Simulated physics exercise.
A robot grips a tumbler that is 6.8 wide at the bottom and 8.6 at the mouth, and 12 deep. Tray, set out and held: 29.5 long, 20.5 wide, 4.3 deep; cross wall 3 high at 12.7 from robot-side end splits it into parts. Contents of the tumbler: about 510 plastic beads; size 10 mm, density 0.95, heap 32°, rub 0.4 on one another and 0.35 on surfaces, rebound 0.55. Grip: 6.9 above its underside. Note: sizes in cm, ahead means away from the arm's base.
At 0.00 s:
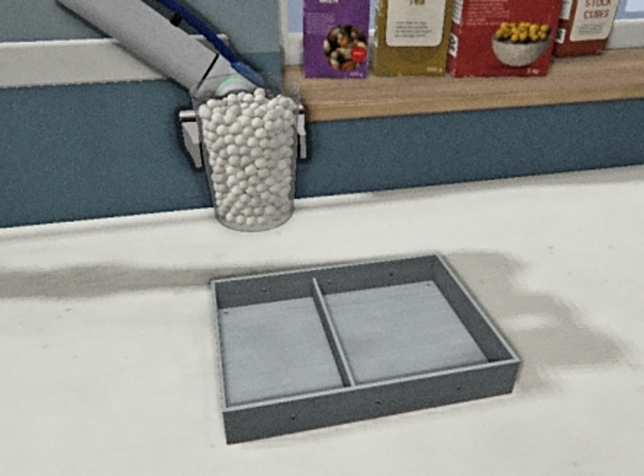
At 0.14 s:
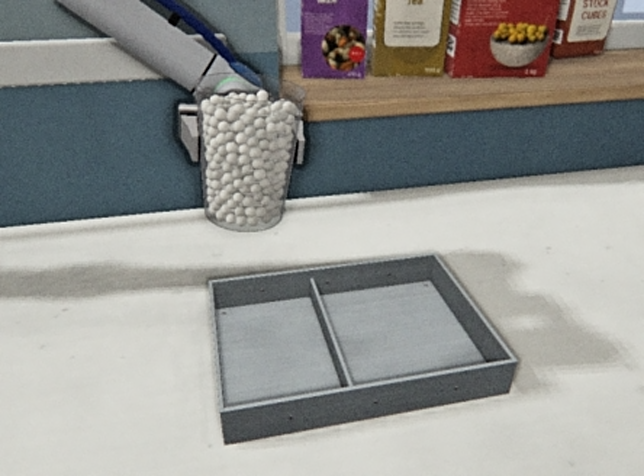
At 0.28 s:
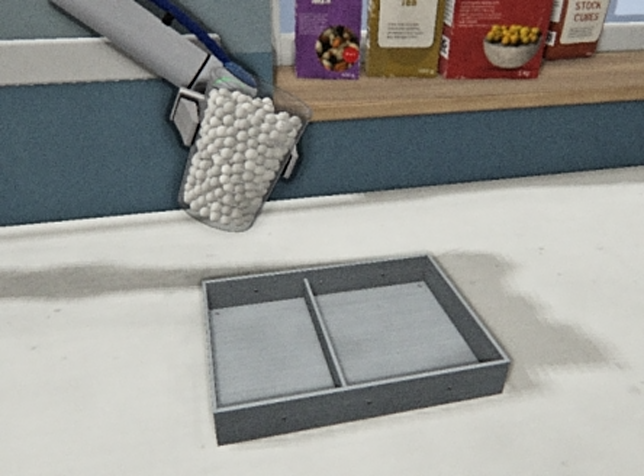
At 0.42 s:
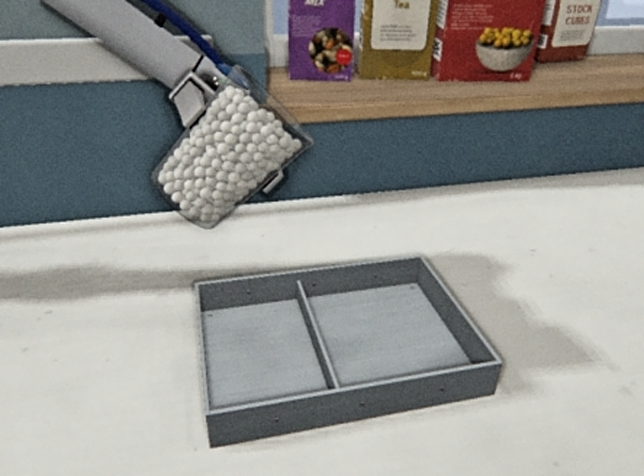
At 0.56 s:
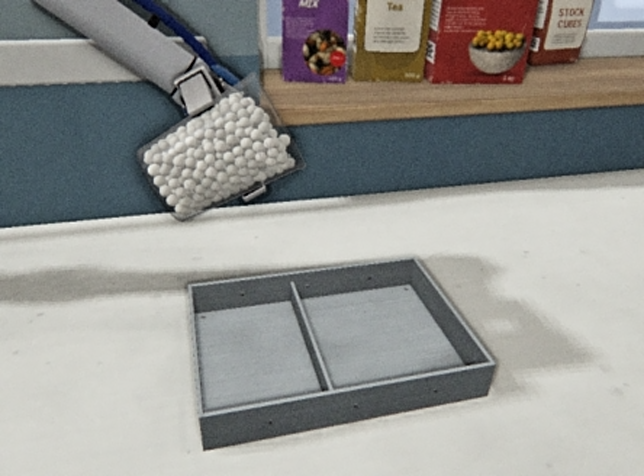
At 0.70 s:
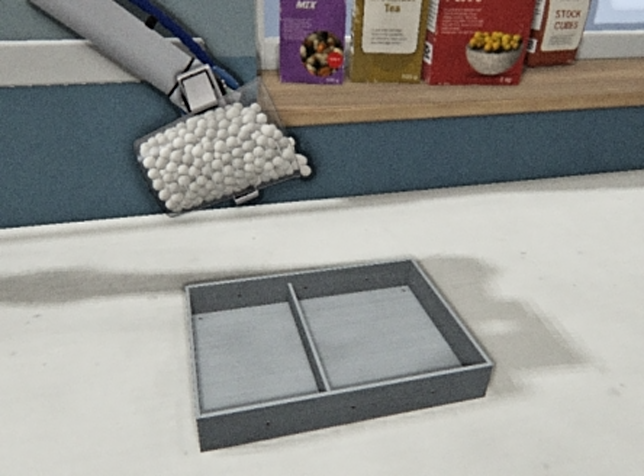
To begin with, a robotic arm holds a clear tumbler packed with white beads upright above a pale counter, behind a grey tray divided in two. The arm then tilts the tumbler steadily to the right until it leans far over, and the beads shift toward its rim.
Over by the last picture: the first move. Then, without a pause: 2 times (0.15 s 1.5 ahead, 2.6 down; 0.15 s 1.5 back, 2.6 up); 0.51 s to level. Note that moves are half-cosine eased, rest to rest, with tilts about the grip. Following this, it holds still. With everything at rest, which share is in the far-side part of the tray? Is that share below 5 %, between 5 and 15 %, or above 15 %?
The share is between 5 and 15 %.
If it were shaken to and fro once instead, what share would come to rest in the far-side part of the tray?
10 per cent or so.
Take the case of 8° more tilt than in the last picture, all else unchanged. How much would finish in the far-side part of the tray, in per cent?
About 20 percent.
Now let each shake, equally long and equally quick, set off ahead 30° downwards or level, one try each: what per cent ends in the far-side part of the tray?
You'd get some 15 per cent with the first setting and some 20 per cent with the second.
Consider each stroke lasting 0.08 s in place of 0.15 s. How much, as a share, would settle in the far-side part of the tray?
In that case about 15 in a hundred.
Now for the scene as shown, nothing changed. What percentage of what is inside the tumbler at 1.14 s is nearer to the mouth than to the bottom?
Around 50 per cent of it.
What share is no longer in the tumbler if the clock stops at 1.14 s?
5 %.
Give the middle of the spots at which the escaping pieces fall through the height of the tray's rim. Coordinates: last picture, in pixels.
About at (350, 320).
After 1.14 s, tilted 70° forward, highest piece 26 above the table; 469 in the tumbler, 29 in the far-side part, 1 in the robot-side part, 7 in flight or on a rim.
After 1.59 s, tilted 28° forward, highest piece 29 above the table; 462 in the tumbler, 43 in the far-side part, 1 in the robot-side part.
After 2.01 s, level, highest piece 31 above the table; 462 in the tumbler, 43 in the far-side part, 1 in the robot-side part.
After 3.06 s, level, highest piece 31 above the table; 462 in the tumbler, 43 in the far-side part, 1 in the robot-side part.
In the end, 462 in the tumbler, 43 in the far-side part, 1 in the robot-side part. That is 8 % in the far-side part of the tray.
